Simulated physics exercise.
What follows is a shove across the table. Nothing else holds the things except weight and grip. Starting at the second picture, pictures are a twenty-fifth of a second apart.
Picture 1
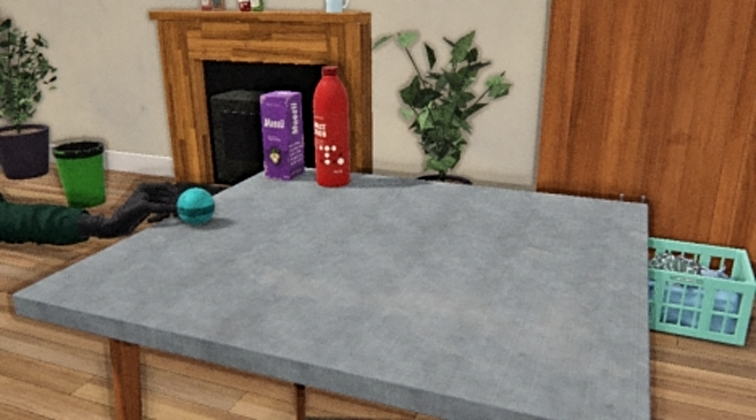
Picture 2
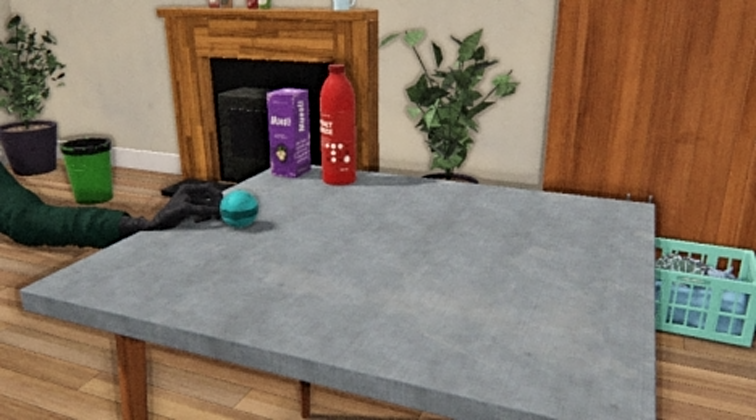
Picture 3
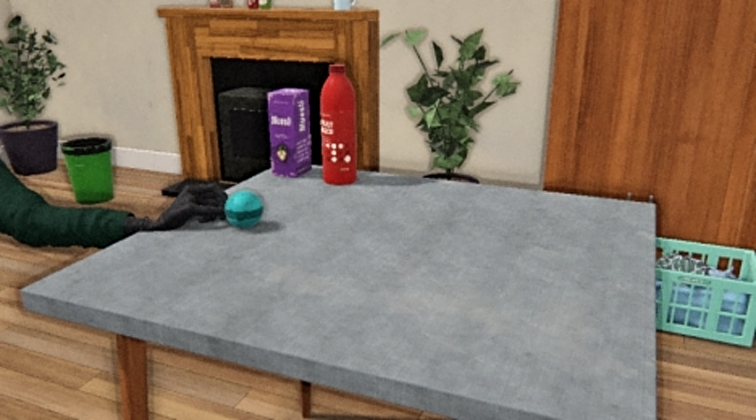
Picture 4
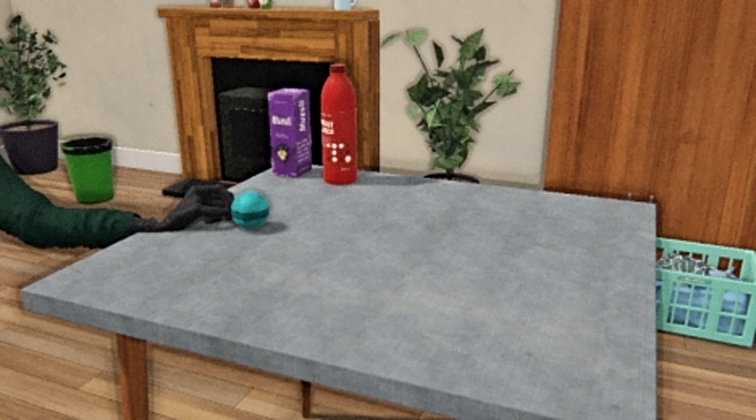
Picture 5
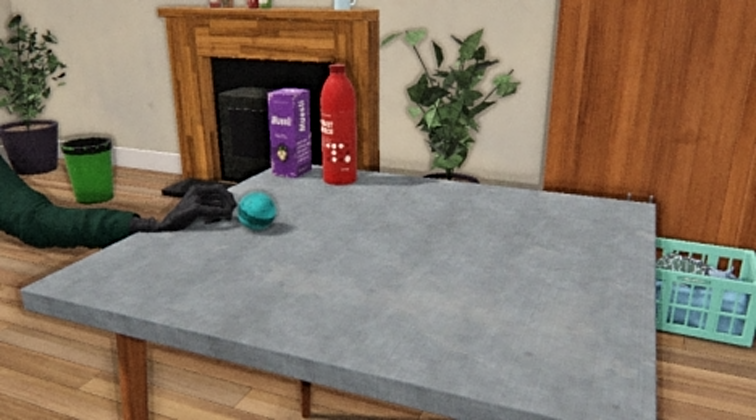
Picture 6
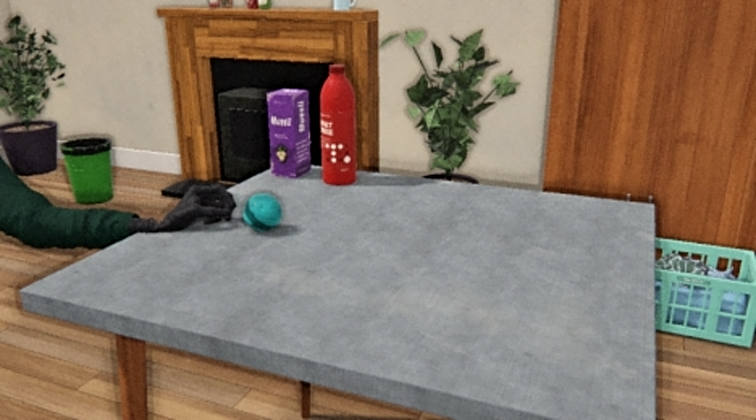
On a grey tabletop in a room with a fireplace, a gloved hand pushes a turquoise ball a short way right.
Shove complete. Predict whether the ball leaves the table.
I predict it will still be up on the table.
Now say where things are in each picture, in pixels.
Under the hand; turquoise ball (196, 207), in the first frame.
Under the hand; turquoise ball (240, 209), in the second frame.
Under the hand; turquoise ball (244, 209), in the third frame.
Turquoise ball (251, 210), in the fourth frame.
Turquoise ball (257, 212) displaced a little, in the fifth frame.
Turquoise ball (263, 213) displaced a little, in the sixth frame.
Then, 0.10 s past the last view, turquoise ball displaced about its own width near (277, 215).
Then, 0.30 s past the last view, turquoise ball displaced about its own width near (295, 217).
Finally, moved from the start, turquoise ball. Final places as the last picture's camera would see them, turquoise ball near (302, 219).
